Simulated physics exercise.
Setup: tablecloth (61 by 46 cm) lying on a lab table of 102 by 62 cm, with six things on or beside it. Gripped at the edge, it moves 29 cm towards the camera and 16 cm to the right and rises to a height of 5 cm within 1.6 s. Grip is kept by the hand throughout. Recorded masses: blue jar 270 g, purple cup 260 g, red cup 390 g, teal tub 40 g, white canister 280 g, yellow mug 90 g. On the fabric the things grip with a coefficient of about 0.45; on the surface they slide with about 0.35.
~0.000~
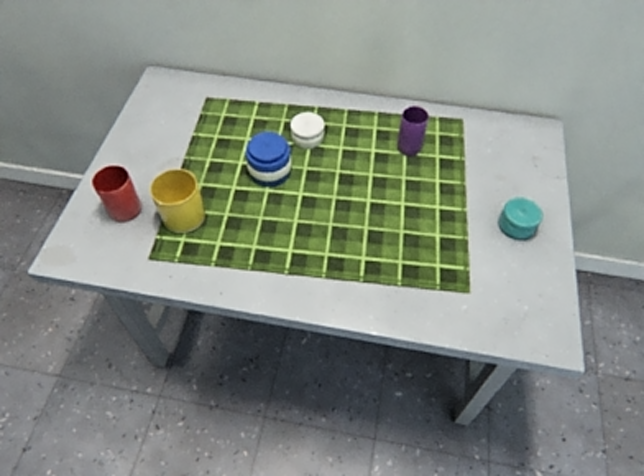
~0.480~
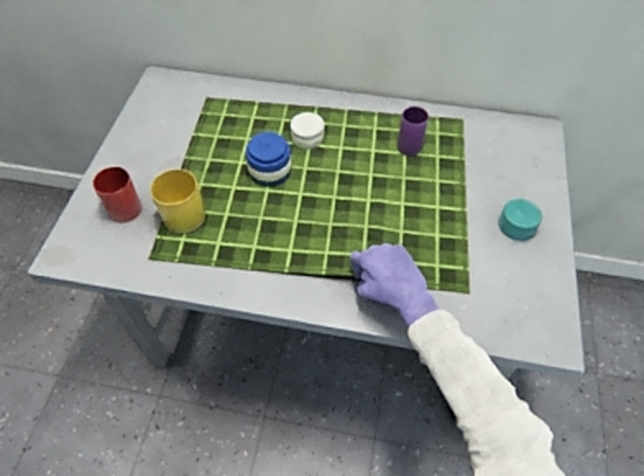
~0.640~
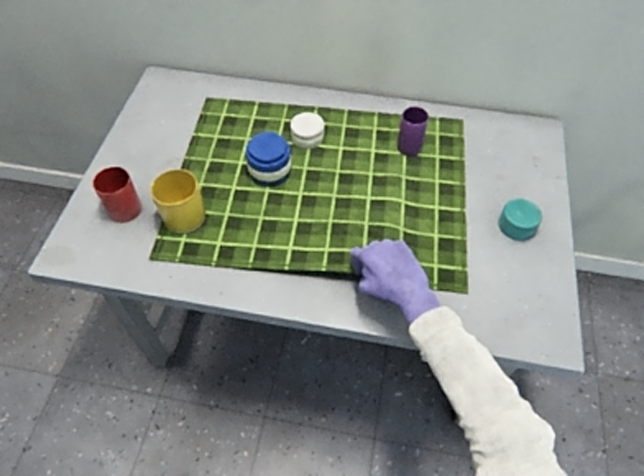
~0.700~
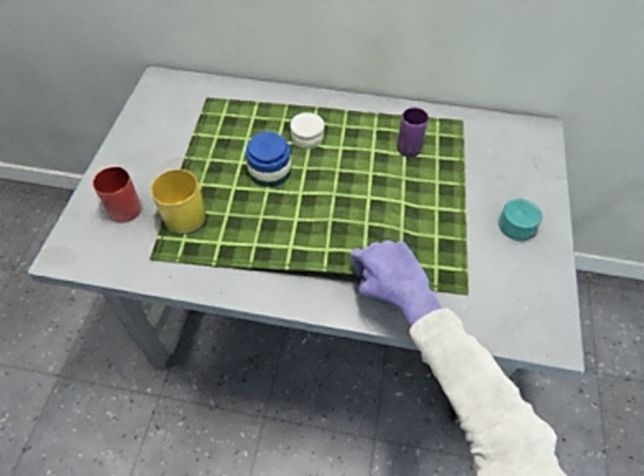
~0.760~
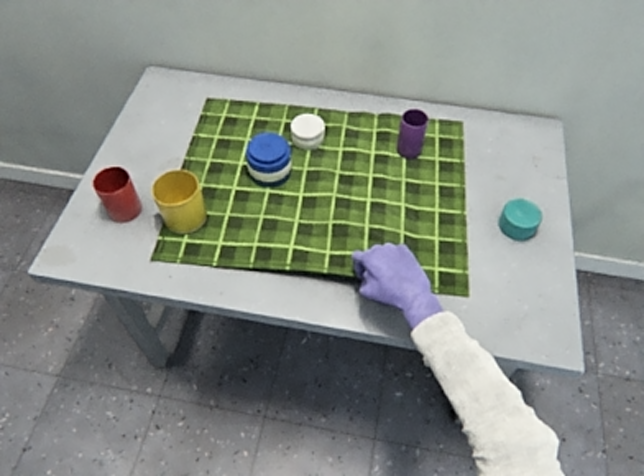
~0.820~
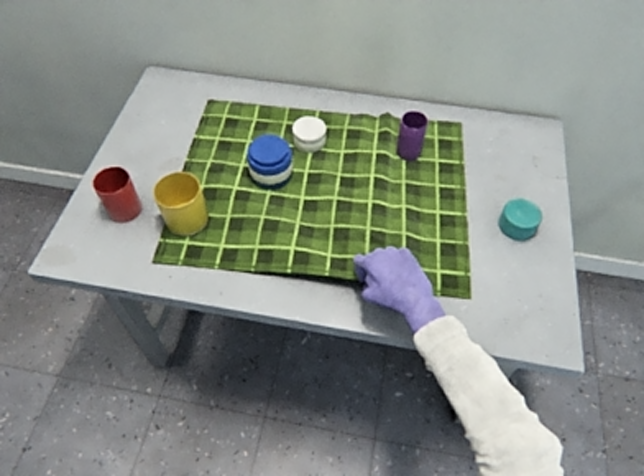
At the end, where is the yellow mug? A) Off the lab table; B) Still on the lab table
A, off the lab table.
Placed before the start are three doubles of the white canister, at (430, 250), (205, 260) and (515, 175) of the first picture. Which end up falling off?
First leaves the top, second leaves the top, third keeps its place.
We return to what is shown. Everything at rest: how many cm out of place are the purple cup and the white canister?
Approx. final shift - purple cup: 35 cm; white canister: 35 cm.
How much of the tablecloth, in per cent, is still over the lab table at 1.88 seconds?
Roughly 65% of it.
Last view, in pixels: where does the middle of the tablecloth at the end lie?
Close to (384, 315) in pixels.
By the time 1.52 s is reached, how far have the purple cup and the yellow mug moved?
I'd put the purple cup at some 20 centimetres and the yellow mug at some 20 centimetres.
By 1.2 s, 100 % of the tablecloth is still over the top; yellow mug 8 cm off its start, white canister 10 cm off its start, blue jar 9 cm off its start.
By 1.5 s, 85 % of the tablecloth is still over the top; yellow mug 18 cm off its start, white canister 21 cm off its start, blue jar 21 cm off its start.
By 1.9 s, 65 % of the tablecloth is still over the top; yellow mug over the edge, blue jar 32 cm off its start at (328, 270), white canister 31 cm off its start at (366, 232).
By 2.2 s, 60 % of the tablecloth is still over the top; yellow mug over the edge, blue jar 36 cm off its start, white canister 36 cm off its start.
By 3.8 s, 60 % of the tablecloth is still over the top; yellow mug over the edge, white canister 36 cm off its start at (374, 254), purple cup 36 cm off its start at (461, 262), blue jar 36 cm off its start at (334, 291).
